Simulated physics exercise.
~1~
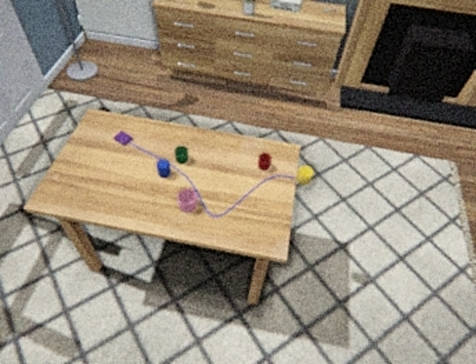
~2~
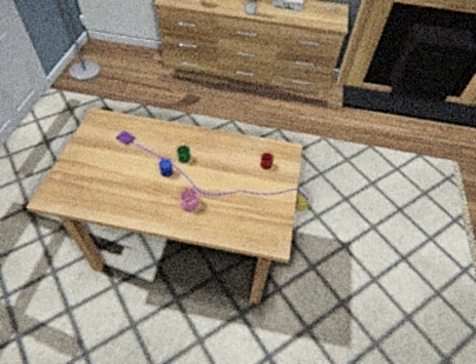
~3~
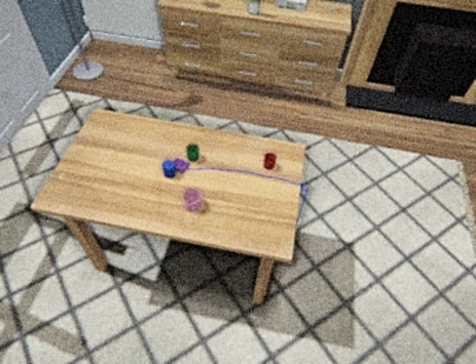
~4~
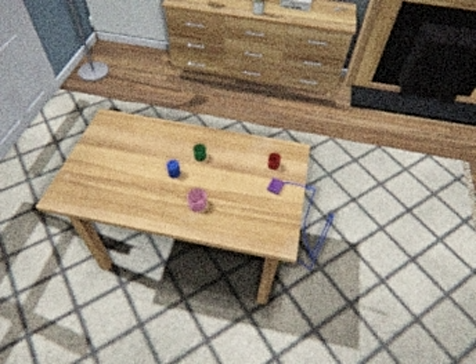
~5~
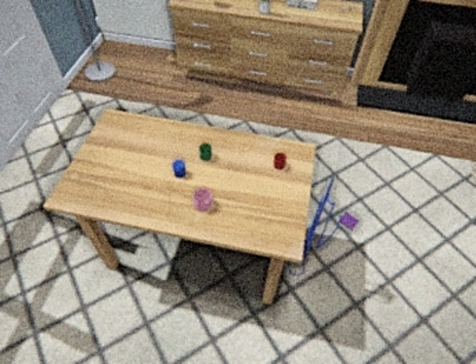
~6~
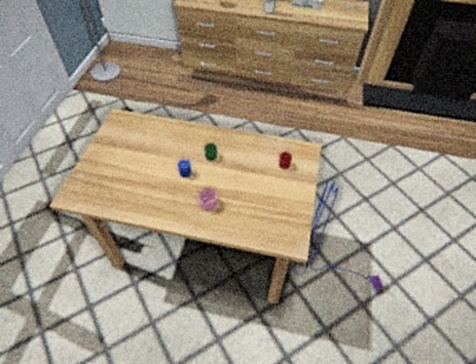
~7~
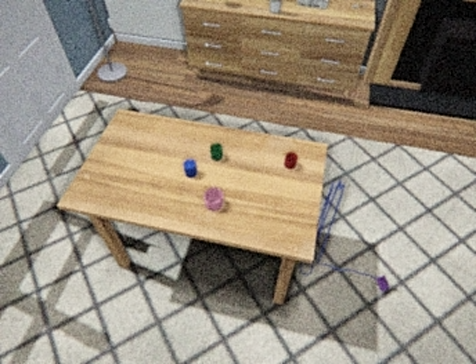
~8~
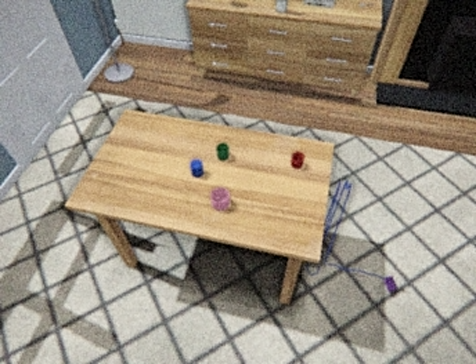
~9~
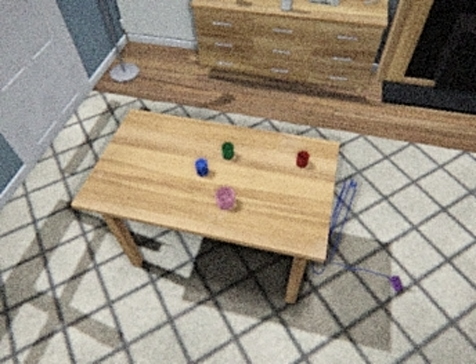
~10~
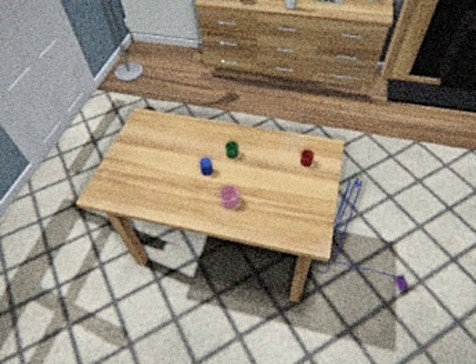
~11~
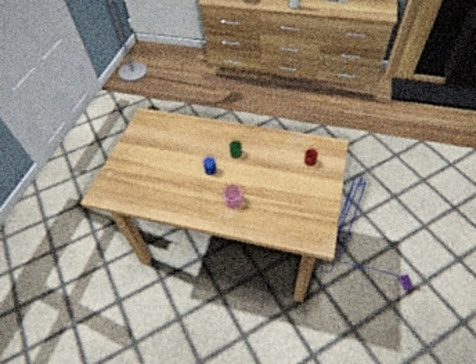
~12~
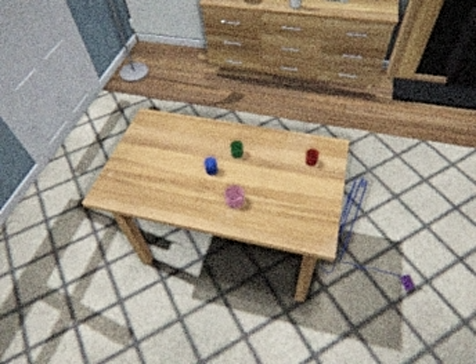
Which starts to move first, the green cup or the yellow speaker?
The yellow speaker moves first, dropping at the table's right edge. The green cup only shifts slightly afterwards, as the phone is dragged across the top.
